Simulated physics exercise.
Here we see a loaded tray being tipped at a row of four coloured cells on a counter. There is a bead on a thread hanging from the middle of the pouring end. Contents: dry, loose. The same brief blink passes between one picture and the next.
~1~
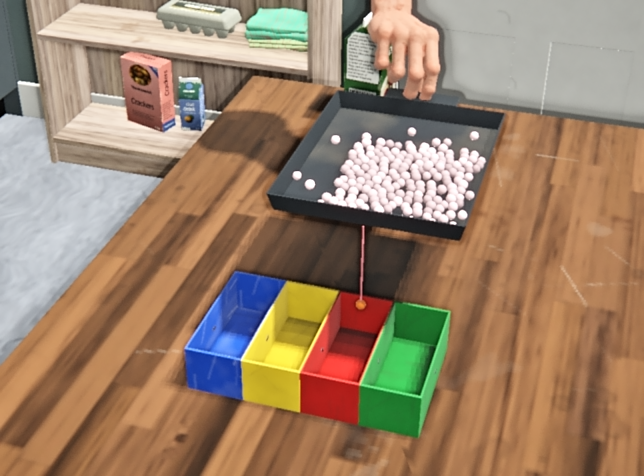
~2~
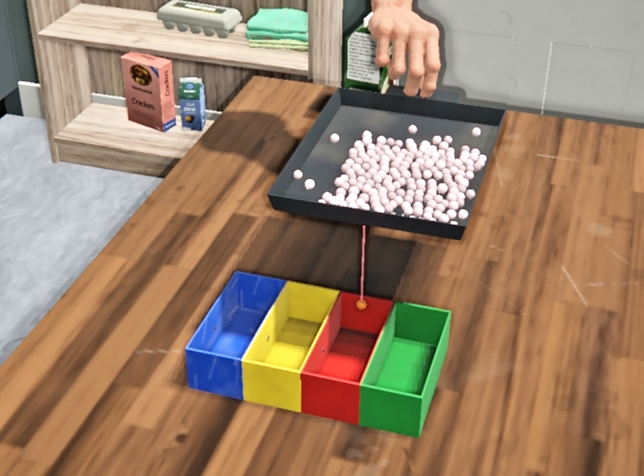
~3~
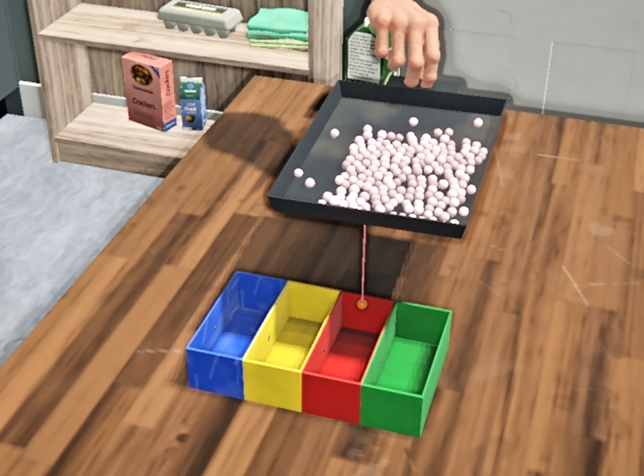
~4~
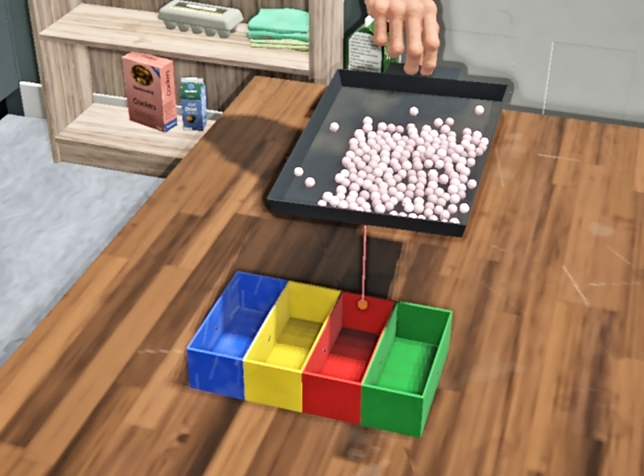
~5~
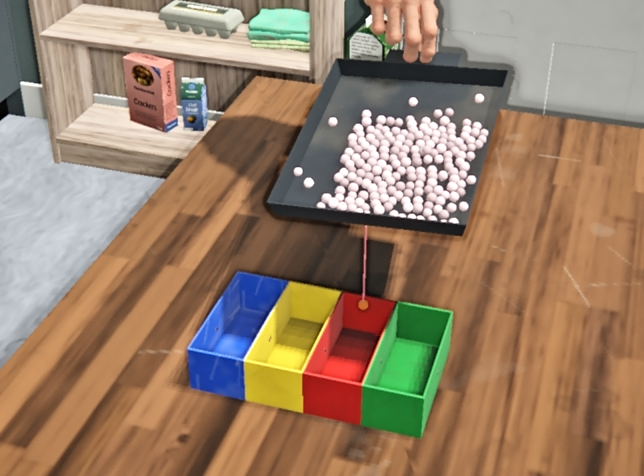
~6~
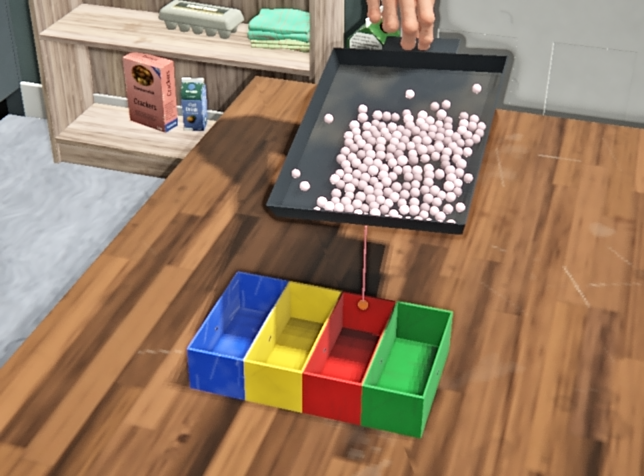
A tray of pale pink beads tilts steeper above four coloured cells as a hand raises its far end.
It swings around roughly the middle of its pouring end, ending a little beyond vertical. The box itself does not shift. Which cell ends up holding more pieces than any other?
The yellow cell ends up holding the most.
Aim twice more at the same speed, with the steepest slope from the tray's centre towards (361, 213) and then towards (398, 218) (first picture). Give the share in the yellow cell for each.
Somewhere close to 30 % the first time, 0 % the second.
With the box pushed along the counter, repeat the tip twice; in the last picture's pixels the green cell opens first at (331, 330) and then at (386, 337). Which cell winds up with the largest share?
The red cell, and then that yellow cell.
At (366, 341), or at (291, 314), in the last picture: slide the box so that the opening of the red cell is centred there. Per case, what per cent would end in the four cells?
It comes to about 100 per cent the first time and about 90 per cent the second.
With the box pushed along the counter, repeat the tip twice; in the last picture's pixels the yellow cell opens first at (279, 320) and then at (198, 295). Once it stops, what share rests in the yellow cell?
First placement: Some 50 %; second placement: Some 0 %.
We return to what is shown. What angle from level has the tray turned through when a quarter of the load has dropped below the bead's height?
Somewhere around 85 degrees.
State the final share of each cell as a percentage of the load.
Blue cell: Roughly 30; yellow cell: Roughly 50; red cell: Roughly 20; green cell: Roughly 0.
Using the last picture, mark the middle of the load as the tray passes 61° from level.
(350, 193).
Soon, tray tipped steeply; nearly all on the tray; a stray few in the blue cell; a stray few falling or outside the box.
A while on, tray tipped right over; a small part on the tray; about a third in the yellow cell; about a quarter in the blue cell; about a quarter in the red cell; a stray few in the green cell; a small part falling or outside the box.
Towards the end, tray tipped past a quarter turn; about half in the yellow cell; about a quarter in the blue cell; about a quarter in the red cell; a stray few in the green cell; a stray few falling or outside the box.
Finally, tray tipped past a quarter turn; about half in the yellow cell; about a quarter in the blue cell; about a quarter in the red cell; a stray few in the green cell; a stray few outside the box.
